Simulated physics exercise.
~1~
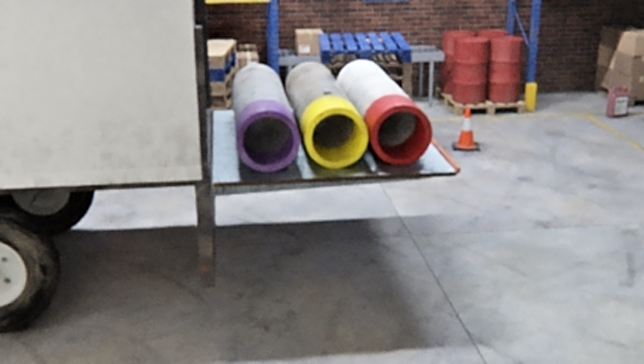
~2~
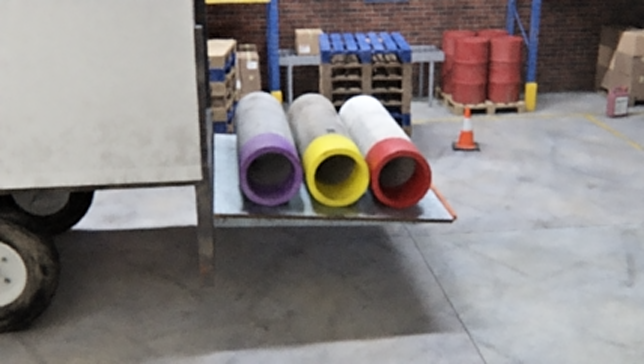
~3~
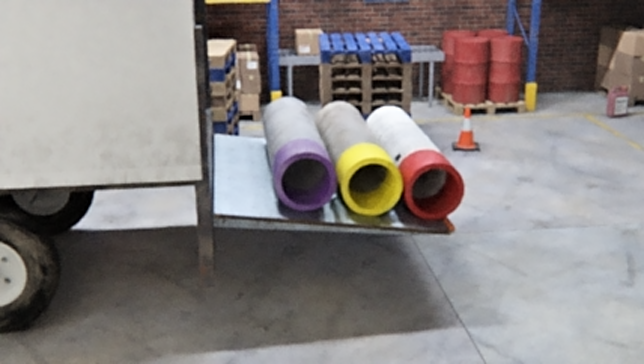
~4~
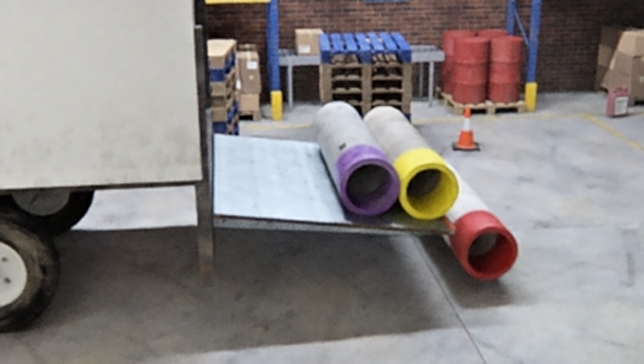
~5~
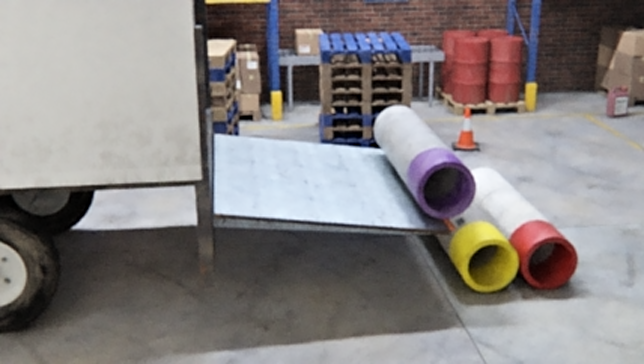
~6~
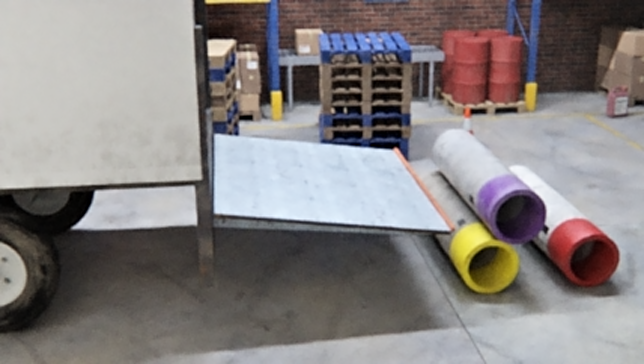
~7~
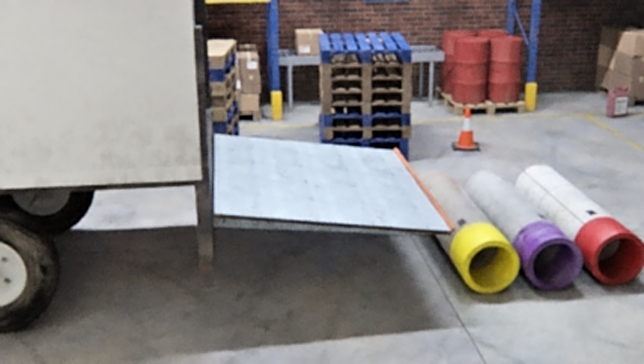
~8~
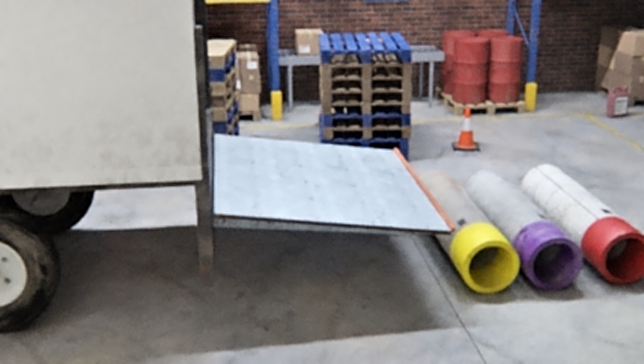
The clip opens on three concrete pipes, their near ends coloured purple, yellow and red from left to right, resting side by side on a lift plate behind a vehicle in a warehouse. The plate drops a little, then tilts down to the right, and all three pipes roll toward its outer edge. Red goes over first, followed by yellow, and both reach the floor. Purple rolls off last, passes over yellow and settles between the other two. The plate stays sloped and empty, with yellow, purple and red lying in a row on the ground beside it.
